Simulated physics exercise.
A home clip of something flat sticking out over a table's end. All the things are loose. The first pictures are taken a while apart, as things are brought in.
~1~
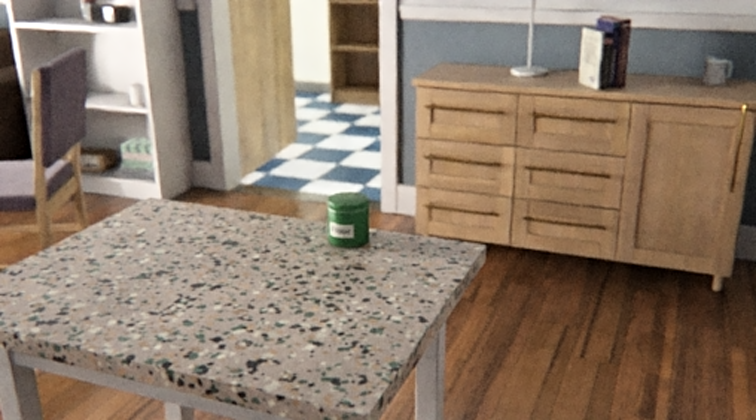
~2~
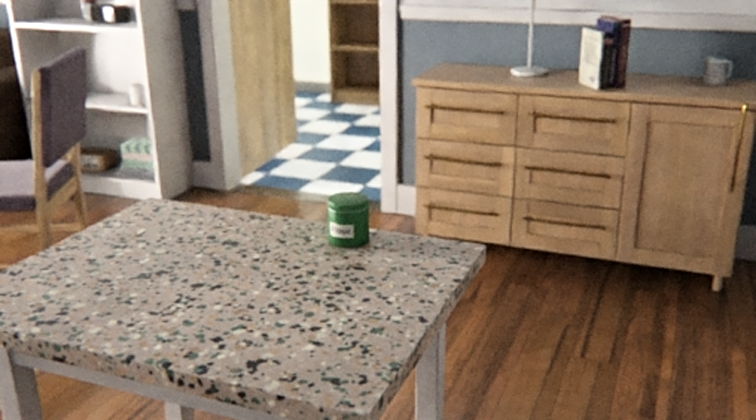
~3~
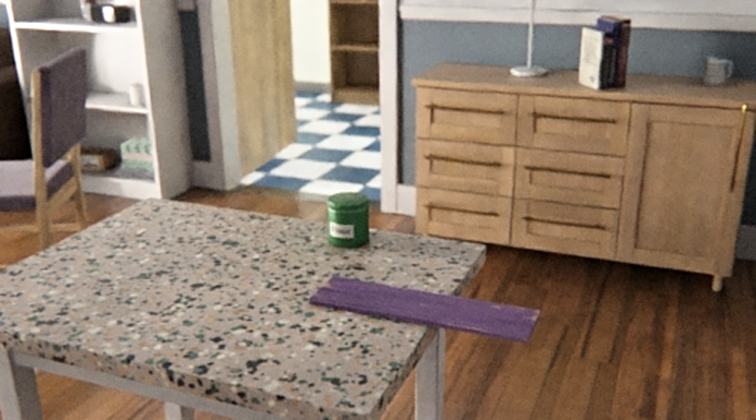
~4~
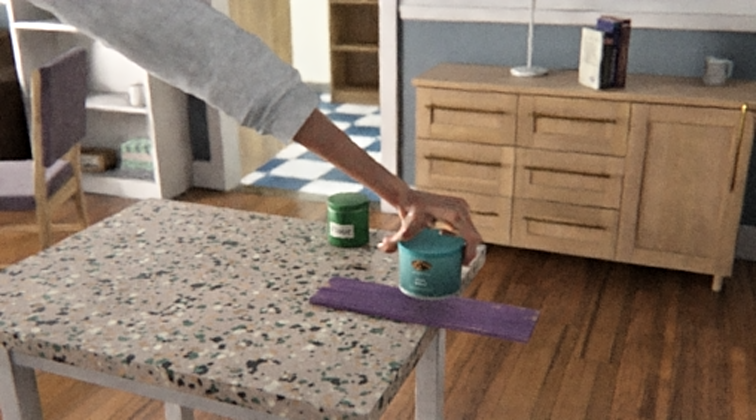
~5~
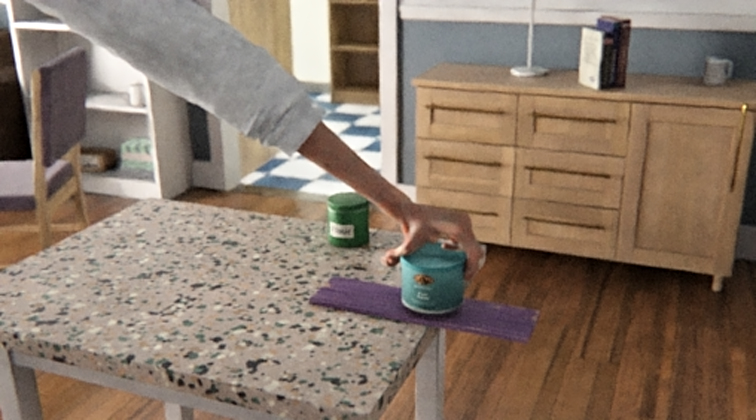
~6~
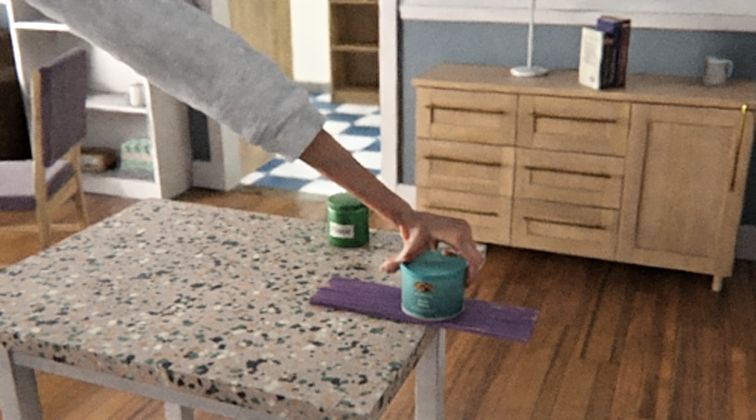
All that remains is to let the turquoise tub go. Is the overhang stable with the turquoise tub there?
The board stays on the table.
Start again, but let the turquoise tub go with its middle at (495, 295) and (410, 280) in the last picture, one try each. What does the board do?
First, it goes over; second, it holds.
Then, 0.20 s after the last picture, nothing has stirred.
Then, 0.60 s after the last picture, turquoise tub resting near (433, 284).
At rest, all 3 in place. Seen from the same camera at the end, turquoise tub near (433, 284). The board holds.
